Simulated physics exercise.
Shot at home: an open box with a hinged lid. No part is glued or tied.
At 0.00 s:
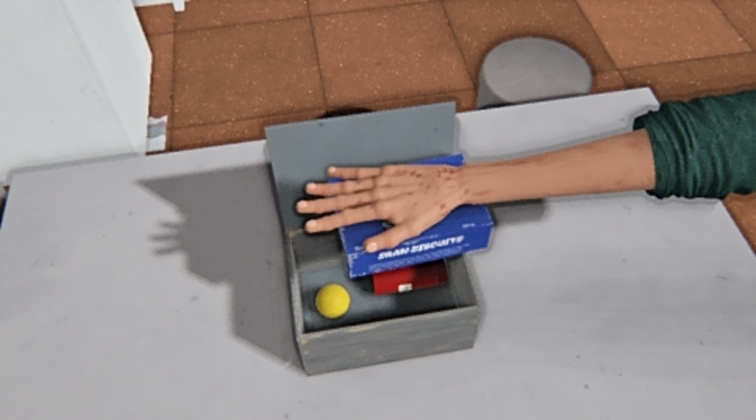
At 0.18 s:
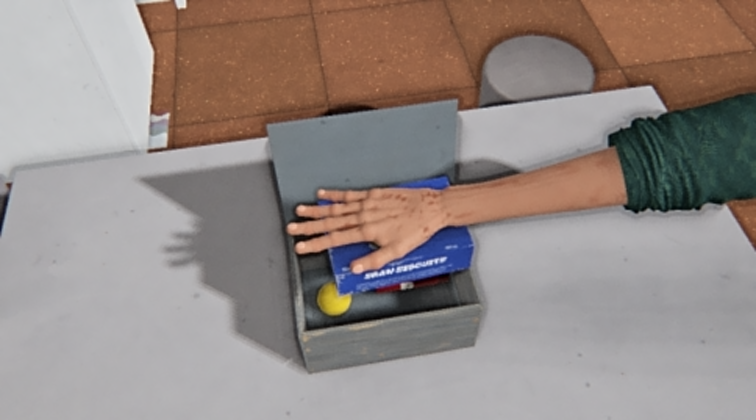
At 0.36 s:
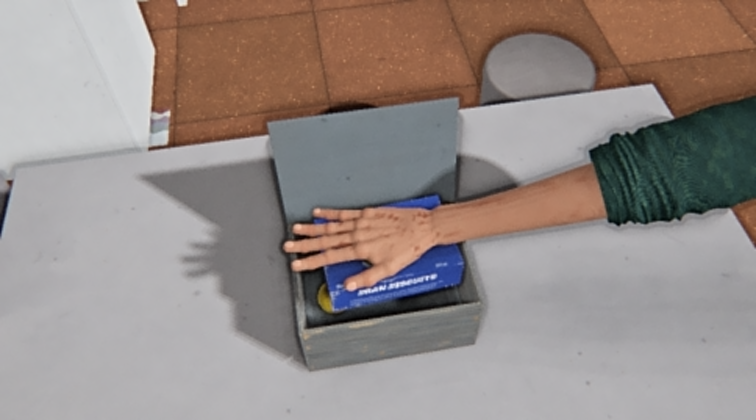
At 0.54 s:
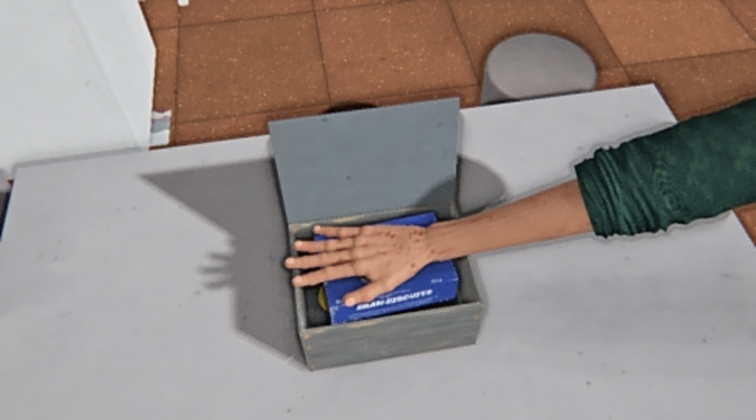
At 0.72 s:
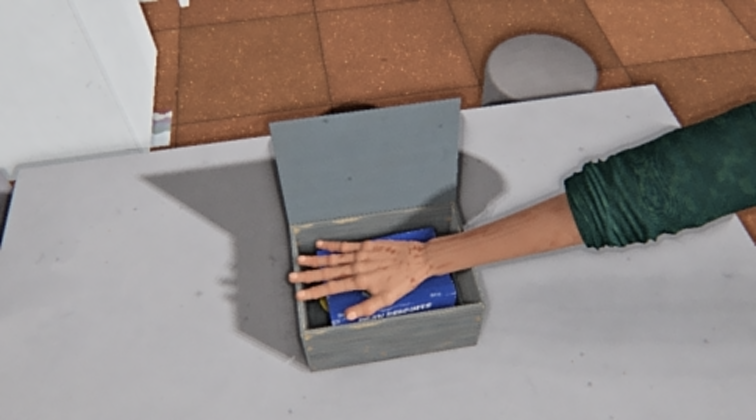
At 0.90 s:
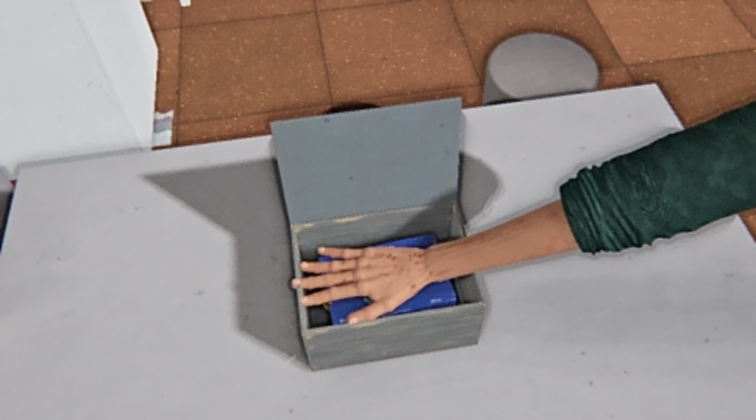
The video shows a hand in a dark green sleeve lowering a blue box into an open gray box with a hinged lid, covering the red item and small yellow lemon inside as it moves down beneath the palm.
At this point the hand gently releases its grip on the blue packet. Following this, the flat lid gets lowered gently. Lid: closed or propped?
The lid is fully lowered.
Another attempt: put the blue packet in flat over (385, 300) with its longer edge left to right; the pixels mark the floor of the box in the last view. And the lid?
Put it in like that and the lid gets all the way down.
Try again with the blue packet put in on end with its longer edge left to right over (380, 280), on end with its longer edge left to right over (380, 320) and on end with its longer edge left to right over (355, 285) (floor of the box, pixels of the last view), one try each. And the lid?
The lid stays partly open the first time, stays partly open the second time and stays partly open the third time.
After 2.10 s, lid starting down; blue packet tipped 28° from how it was near (378, 297); yellow lemon rolled about its own width; red shaker rolled about its own width.
After 2.90 s, lid 26° above the rim; blue packet tipped 28° from how it was near (377, 297); yellow lemon rolled about its own width; red shaker rolled about its own width.
At rest (6.3 s), lid shut; left askew, blue packet; the other 2 in place. Seen from the same camera at the end, blue packet near (372, 296).
